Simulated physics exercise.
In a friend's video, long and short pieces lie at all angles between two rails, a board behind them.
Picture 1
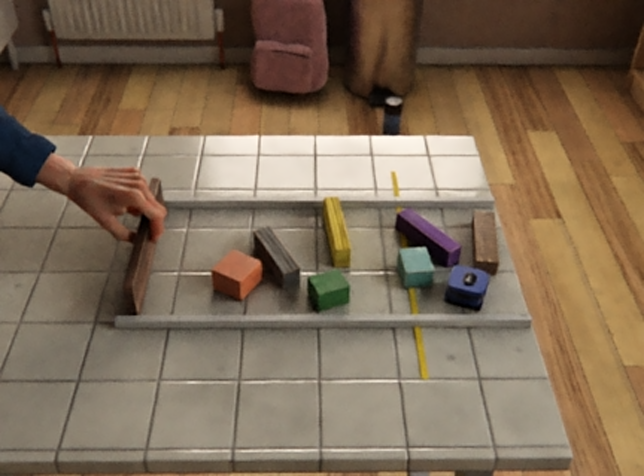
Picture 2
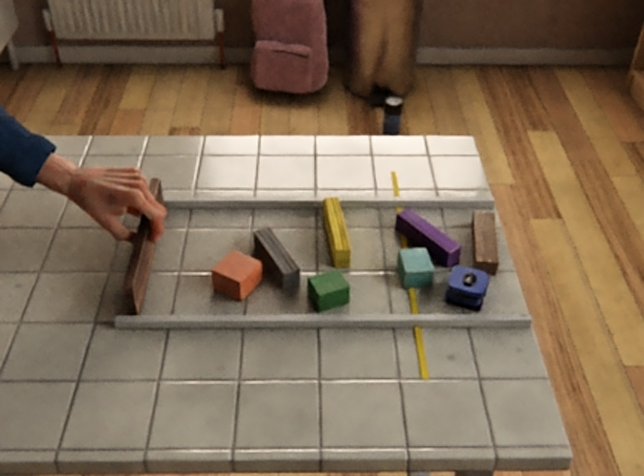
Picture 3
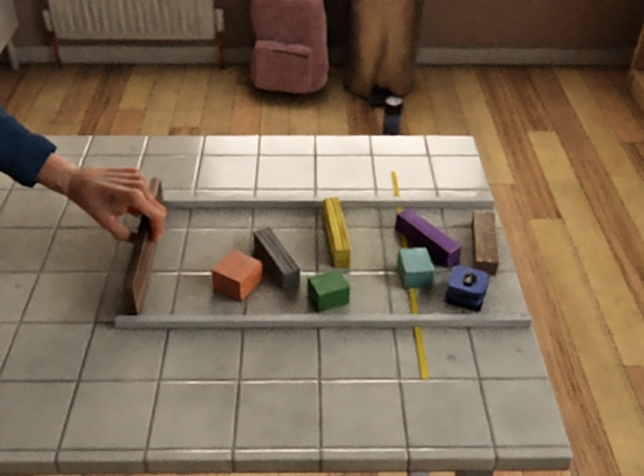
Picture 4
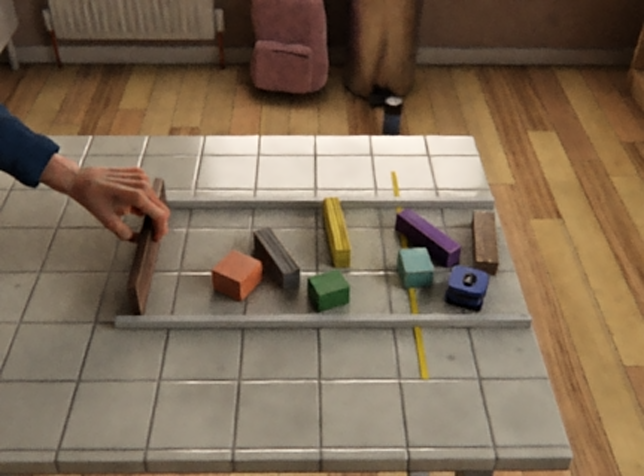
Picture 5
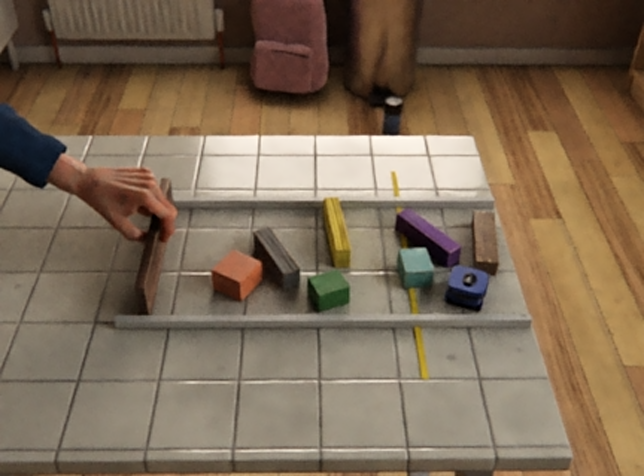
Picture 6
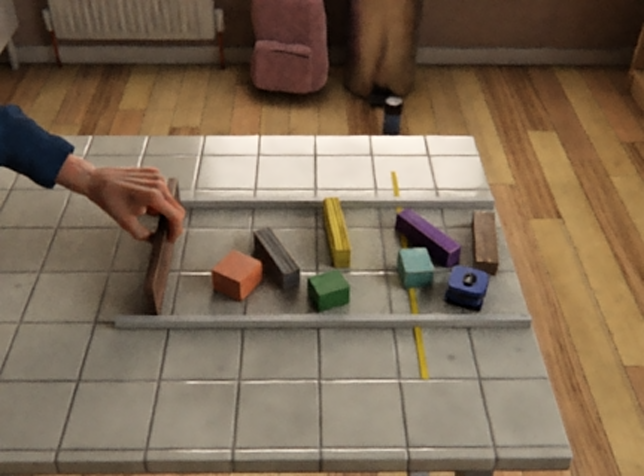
In this clip, a hand holds a brown board upright behind differently coloured blocks and sticks lying between two rails on a tiled table, then slides it slightly to the right while the pieces stay still.
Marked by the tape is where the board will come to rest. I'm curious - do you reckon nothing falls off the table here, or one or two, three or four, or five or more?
The number gone is nought.
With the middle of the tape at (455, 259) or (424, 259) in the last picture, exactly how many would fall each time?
Tallies: 1, 0.
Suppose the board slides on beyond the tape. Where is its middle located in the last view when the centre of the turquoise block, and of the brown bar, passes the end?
First near (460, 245), second near (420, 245).
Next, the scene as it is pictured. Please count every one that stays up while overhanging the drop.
Count of overhanging things: 1.
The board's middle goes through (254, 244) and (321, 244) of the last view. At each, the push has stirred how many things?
First 2, then 4.
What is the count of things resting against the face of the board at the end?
4 are in contact with it.
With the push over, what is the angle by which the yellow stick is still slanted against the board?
Some 35 degrees.
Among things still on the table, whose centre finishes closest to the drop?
Foremost: The brown bar.
Early on, none off yet; brown bar at rest near (485, 242); blue case at rest near (467, 288); purple stick at rest near (427, 237).
Finally, the number that fall off is zero.
